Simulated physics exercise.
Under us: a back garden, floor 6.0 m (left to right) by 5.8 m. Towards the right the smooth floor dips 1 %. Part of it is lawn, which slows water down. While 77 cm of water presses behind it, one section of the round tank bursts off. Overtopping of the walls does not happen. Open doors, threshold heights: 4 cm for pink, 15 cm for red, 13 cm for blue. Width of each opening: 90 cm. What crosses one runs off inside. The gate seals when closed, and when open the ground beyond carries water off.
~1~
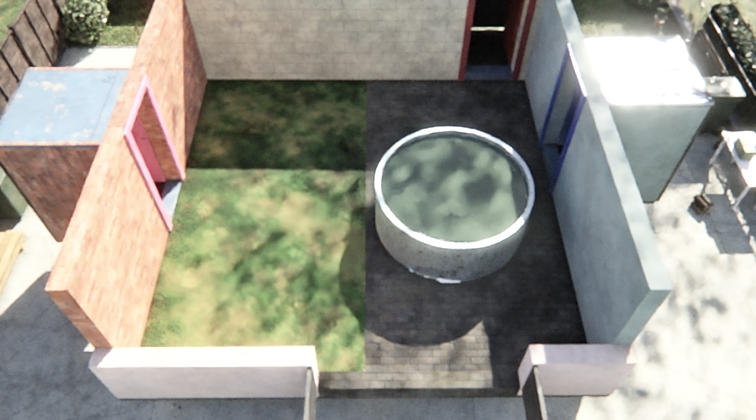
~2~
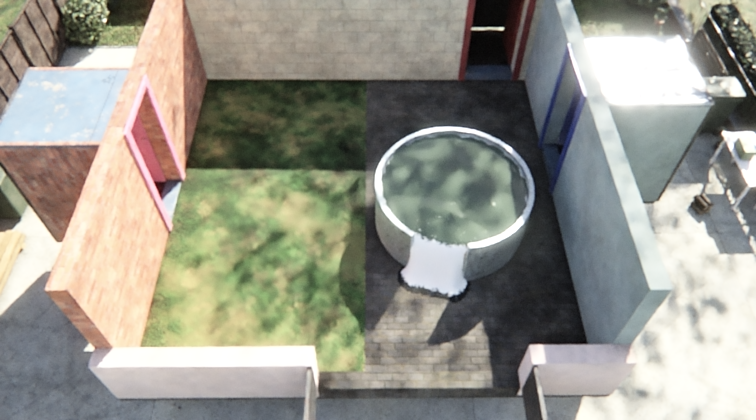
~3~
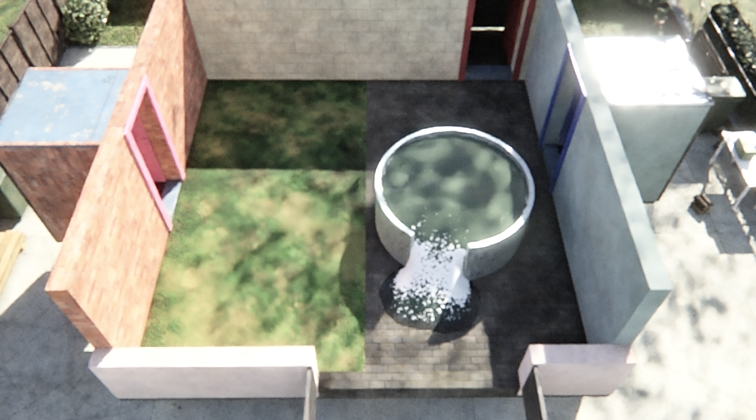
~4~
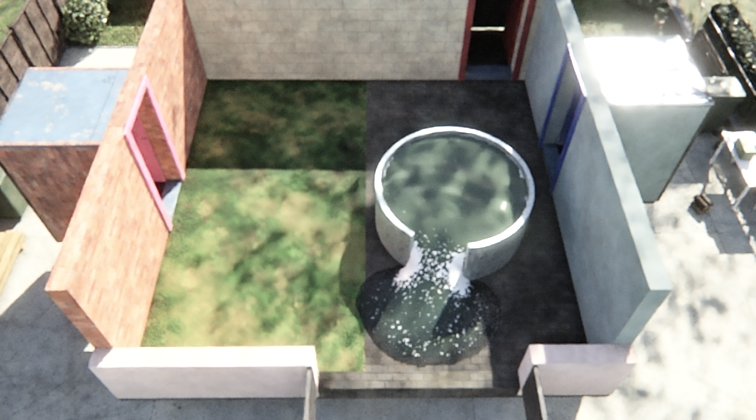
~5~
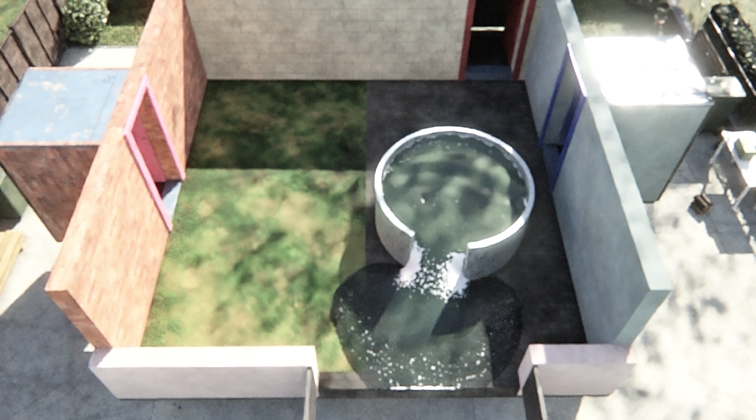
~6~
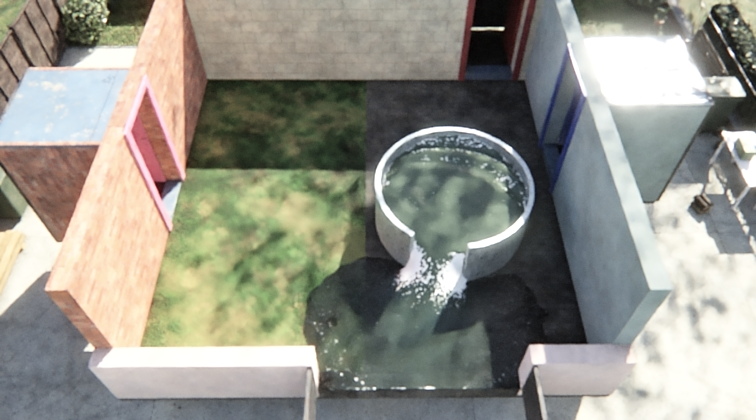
The clip shows a round tank of water in a walled yard, half grass and half dark paving; a front section opens, and water gushes out, spreading across the paving toward the low front wall and onto the grass edge.
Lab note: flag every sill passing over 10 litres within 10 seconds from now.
Pink door not flagged, red door not flagged, blue door not flagged.
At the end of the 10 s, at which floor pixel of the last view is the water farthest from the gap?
Somewhere around (522, 81).
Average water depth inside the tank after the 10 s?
13 cm.
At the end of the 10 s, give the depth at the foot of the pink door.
It's about 1.5 cm.
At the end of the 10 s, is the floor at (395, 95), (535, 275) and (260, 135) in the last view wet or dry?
Going through the three points: Not yet touched, then awash, then not yet touched.
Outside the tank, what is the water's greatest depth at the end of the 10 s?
Roughly 9 cm.
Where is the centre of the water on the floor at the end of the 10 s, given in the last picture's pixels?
The water is centred near (403, 242).
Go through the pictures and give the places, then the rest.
Still water, 77 cm deep, in the round tank at (454, 186), in the first frame.
The front is at (404, 279), 0.5 m from the gap at (437, 265); 0.2 m2 of floor is under water; 77 cm left at the back of the round tank, in the second frame.
Water pours out at (437, 266) and has run 0.9 m, to (405, 320); deepest outside 45 cm, 77 cm at the round tank's back, in the third frame.
Water pours out at (437, 267) and has run 1.3 m, to (407, 357); deepest outside 44 cm, 77 cm at the round tank's back, in the fourth frame.
Water pours out at (437, 266) and has run 1.9 m, to (380, 388); deepest outside 44 cm, 73 cm at the round tank's back, in the fifth frame.
Water pours out at (437, 266) and has run 2.2 m, to (333, 388); deepest outside 48 cm, 66 cm at the round tank's back, in the sixth frame.
A moment later water covers 15 % of the floor and is deepest (40 cm) near (420, 276); pink door not reached, red door not reached, blue door not reached.
Soon after water covers 25 % of the floor and is deepest (30 cm) near (420, 276); pink door not reached, red door not reached, blue door not reached.
Next water covers 35 % of the floor and is deepest (24 cm) near (420, 276); pink door not reached, red door not reached, blue door not reached.
Later on water covers 45 % of the floor and is deepest (16 cm) near (420, 276); pink door not reached, red door not reached, blue door 2 cm at the sill, 0 L in.
At the end water covers 55 % of the floor and is deepest (9 cm) near (420, 276); pink door 1 cm at the sill, 0 L in, red door not reached, blue door 2 cm at the sill, 0 L in.
